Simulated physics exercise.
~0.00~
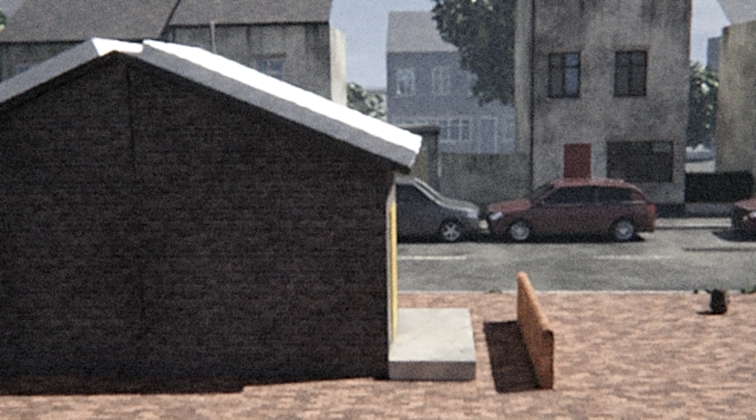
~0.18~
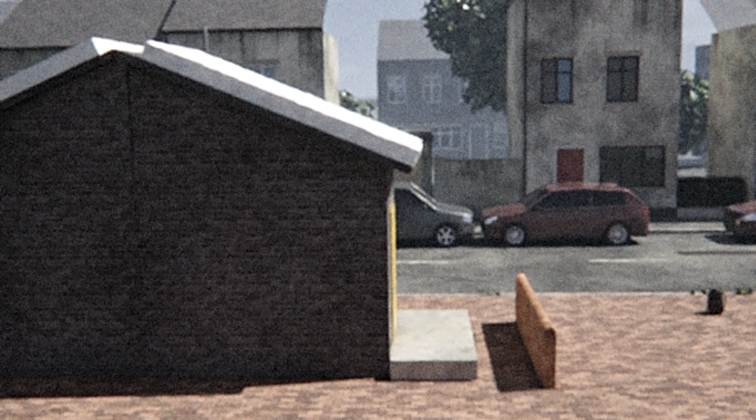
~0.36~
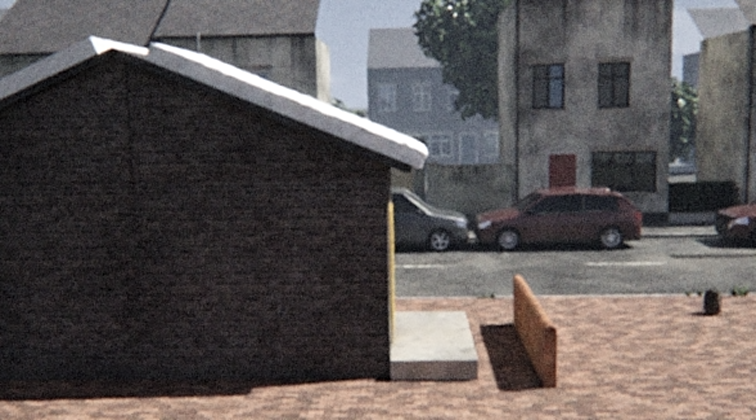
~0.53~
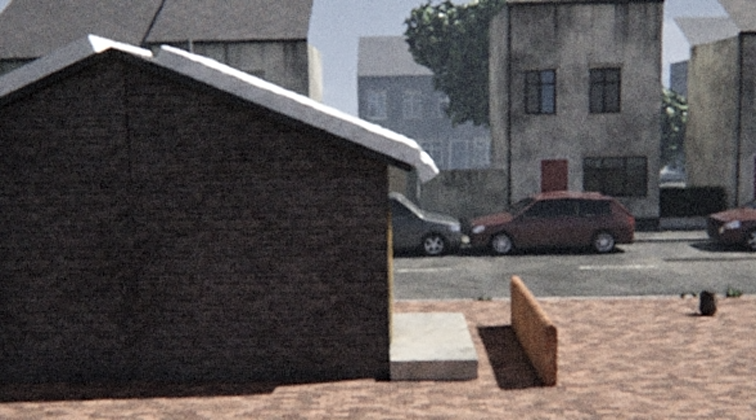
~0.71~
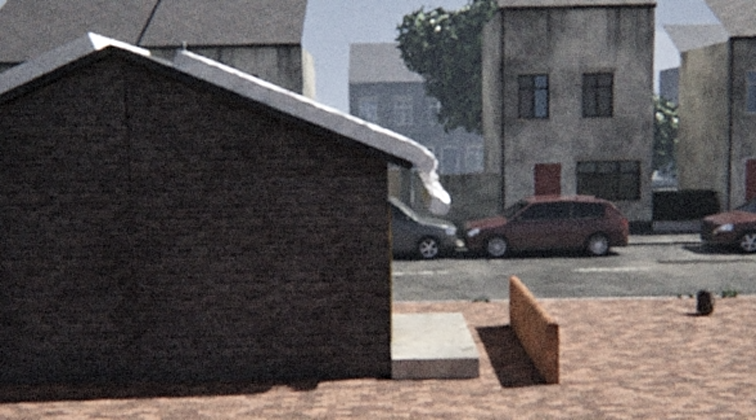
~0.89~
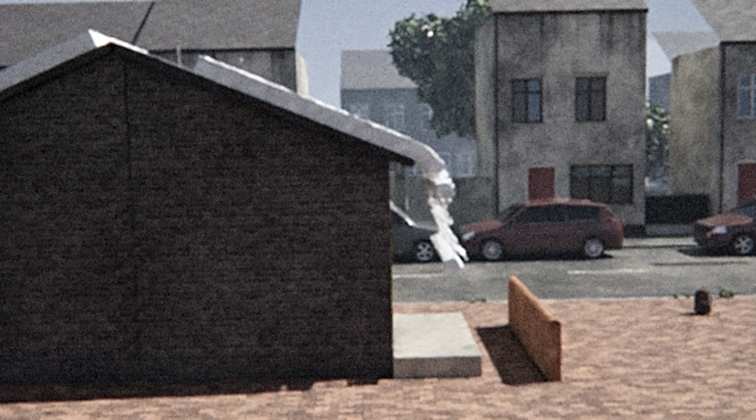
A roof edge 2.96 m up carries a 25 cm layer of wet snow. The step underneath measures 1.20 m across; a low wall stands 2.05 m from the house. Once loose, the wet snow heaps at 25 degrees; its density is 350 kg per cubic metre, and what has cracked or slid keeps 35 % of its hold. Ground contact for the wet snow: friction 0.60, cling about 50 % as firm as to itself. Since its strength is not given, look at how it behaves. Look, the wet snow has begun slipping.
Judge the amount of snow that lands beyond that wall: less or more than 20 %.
Greater than 20 %.
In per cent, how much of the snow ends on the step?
Estimated share: About 14 %.
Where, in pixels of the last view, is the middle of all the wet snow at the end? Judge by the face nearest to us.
Centre noted at roughly (558, 357).
After 1.27 s, 73 % is still on the roof and 0 % is past the low wall.
After 1.71 s, 42 % is still on the roof and 0 % is past the low wall.
After 2.16 s, none is still on the roof and 4 % is past the low wall.
After 2.60 s, none is still on the roof and 30 % is past the low wall.
After 3.50 s, none is still on the roof and 30 % is past the low wall.
